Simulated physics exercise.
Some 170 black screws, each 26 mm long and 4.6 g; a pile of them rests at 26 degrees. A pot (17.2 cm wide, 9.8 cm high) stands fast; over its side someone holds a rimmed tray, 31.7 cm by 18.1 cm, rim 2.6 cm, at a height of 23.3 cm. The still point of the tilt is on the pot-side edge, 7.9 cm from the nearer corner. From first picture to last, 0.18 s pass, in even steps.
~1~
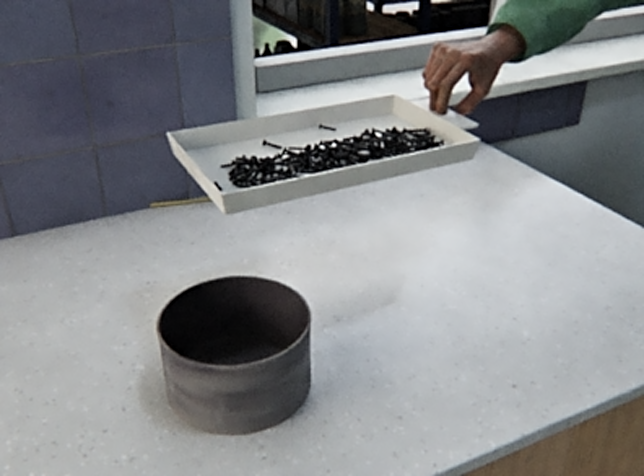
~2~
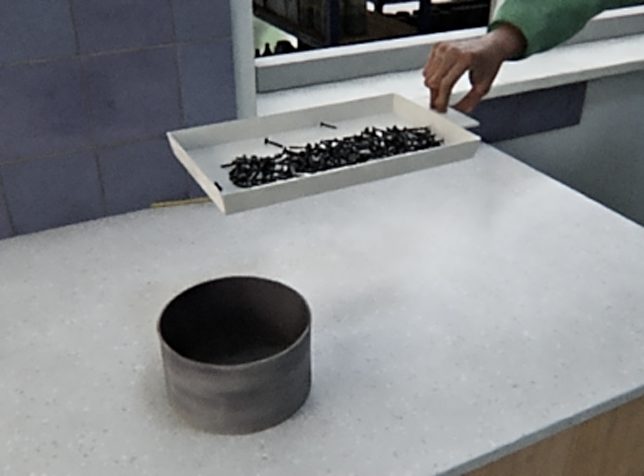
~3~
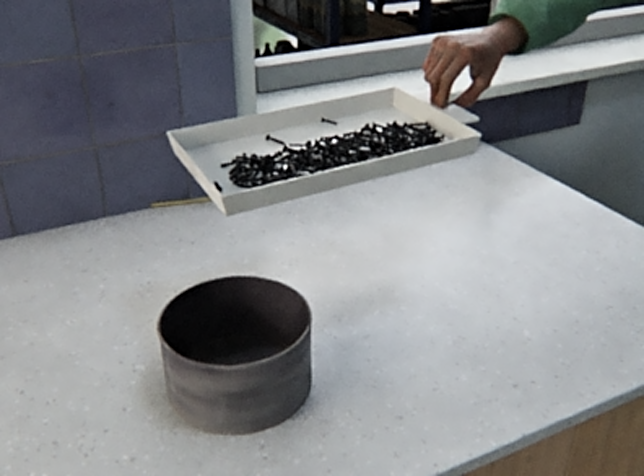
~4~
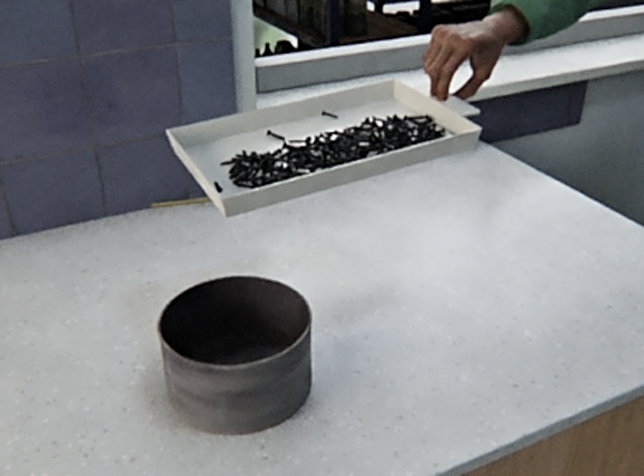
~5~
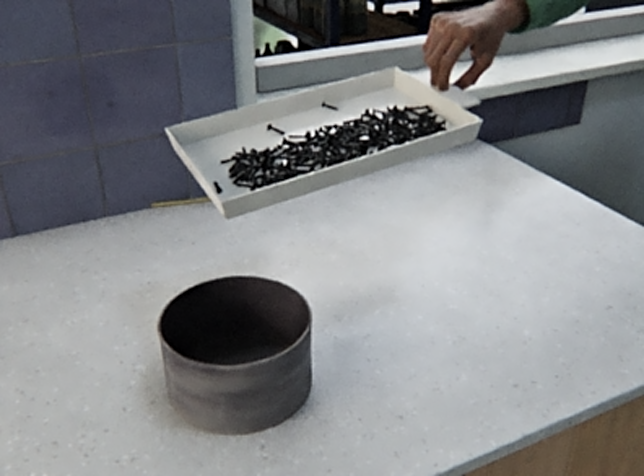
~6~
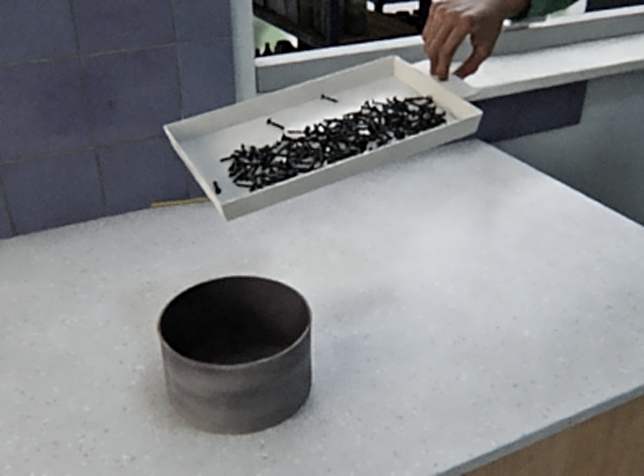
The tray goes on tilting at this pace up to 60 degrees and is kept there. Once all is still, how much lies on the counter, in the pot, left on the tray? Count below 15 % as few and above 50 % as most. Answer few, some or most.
On the counter: Few; in the pot: Some; left on the tray: Most.
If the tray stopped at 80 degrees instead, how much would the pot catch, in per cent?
In that case some 90 per cent.
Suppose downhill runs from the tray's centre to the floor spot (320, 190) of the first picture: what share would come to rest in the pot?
About 5 per cent.
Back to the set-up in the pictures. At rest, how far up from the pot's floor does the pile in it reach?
Roughly 1.5 cm.
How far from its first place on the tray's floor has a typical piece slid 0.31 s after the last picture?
Some 2 cm.
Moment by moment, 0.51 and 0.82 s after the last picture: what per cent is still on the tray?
About 100, 80.
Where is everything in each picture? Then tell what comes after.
The first frame shows tray tilt 0 degrees, front corners at (224, 192) and (475, 139); middle of the pieces at (341, 157); pot at (235, 317).
The second frame shows tray tilt 0 degrees, front corners at (224, 192) and (475, 137); middle of the pieces at (342, 156).
The third frame shows tray tilt 2 degrees, front corners at (224, 193) and (475, 134); middle of the pieces at (342, 153).
The fourth frame shows tray tilt 4 degrees, front corners at (224, 196) and (476, 128), lowest corner left front; middle of the pieces at (342, 150).
The fifth frame shows tray tilt 7 degrees, front corners at (224, 198) and (476, 120), lowest corner left front; middle of the pieces at (342, 145).
The sixth frame shows tray tilt 10 degrees, front corners at (223, 201) and (477, 112), lowest corner left front; middle of the pieces at (341, 140); pot at (235, 317).
Then, 0.31 s after the last picture, tilt 35 degrees; the tray holds 100 %, the pot 0 %.
Then, 0.51 s after the last picture, tilt 52 degrees; the tray holds 100 %, the pot 0 %.
Then, 0.82 s after the last picture, tilt 60 degrees; the tray holds 80 %, the pot 5 %.
In the end, counter 0 %, pot 40 %, tray 60 %.
